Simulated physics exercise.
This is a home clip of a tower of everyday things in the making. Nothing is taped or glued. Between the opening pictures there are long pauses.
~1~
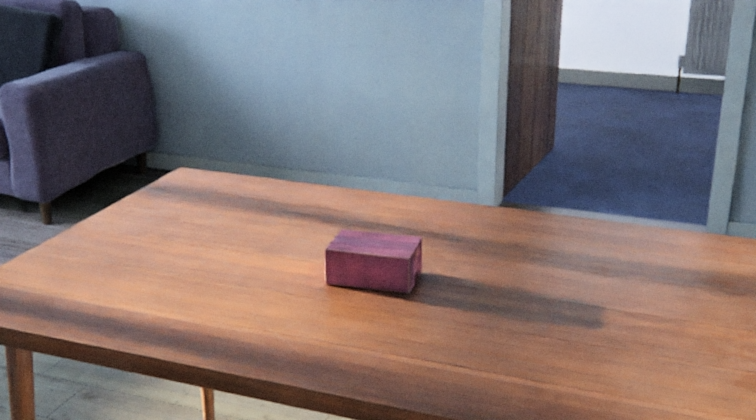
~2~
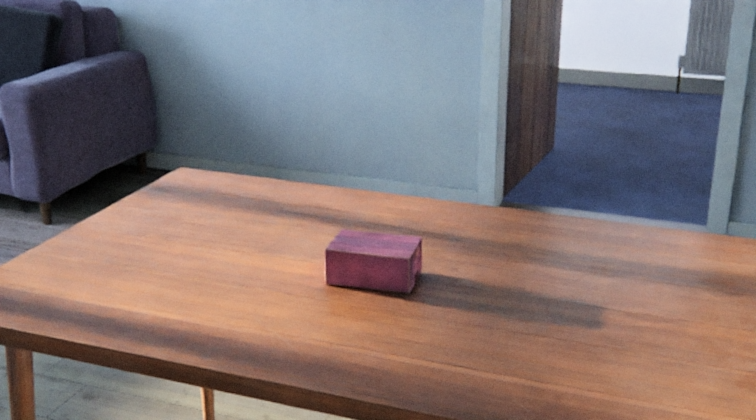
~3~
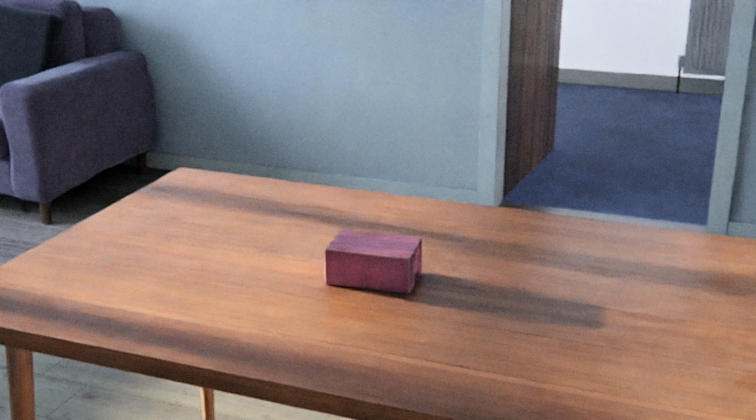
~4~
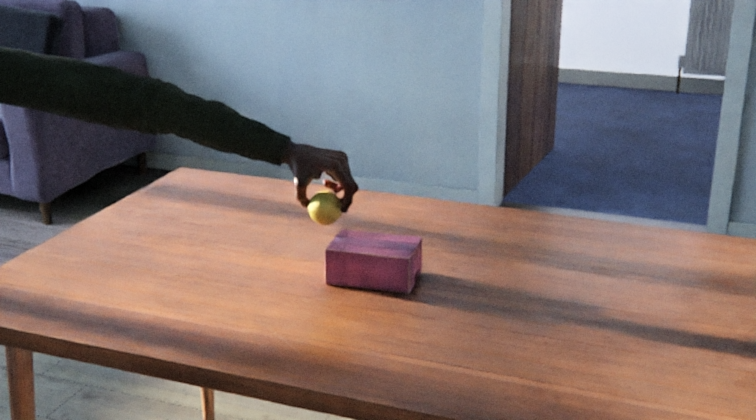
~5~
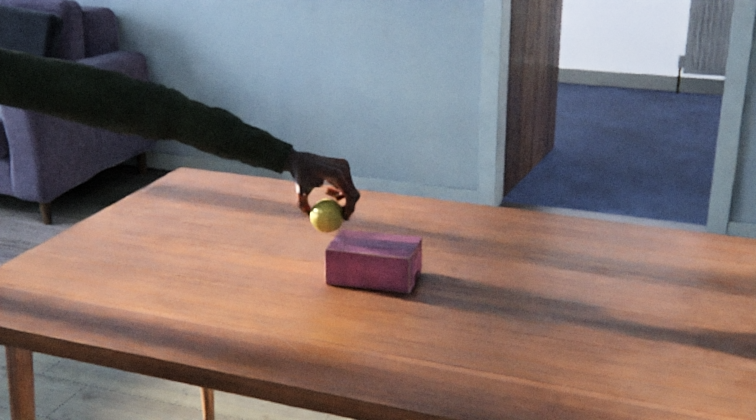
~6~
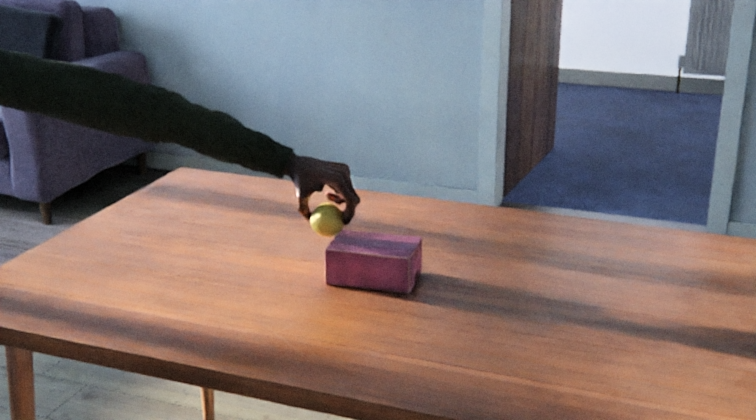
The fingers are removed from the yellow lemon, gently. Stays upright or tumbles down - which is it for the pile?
Turns out it can't take it.
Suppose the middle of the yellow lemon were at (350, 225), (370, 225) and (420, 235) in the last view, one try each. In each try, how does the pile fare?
Case one: It stands firm; case two: It stands firm; case three: It topples.
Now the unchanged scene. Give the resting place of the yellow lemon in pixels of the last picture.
Look around (305, 253) in the final frame.
Then, 0.20 s later than the last frame, things are still on the move.
Then, 0.30 s later than the last frame, yellow lemon now fallen.
Then, 0.40 s later than the last frame, nothing new.
When it is over, fallen, yellow lemon; pink box as before. End places, in pixels of the last picture, yellow lemon near (305, 253). The pile comes apart.
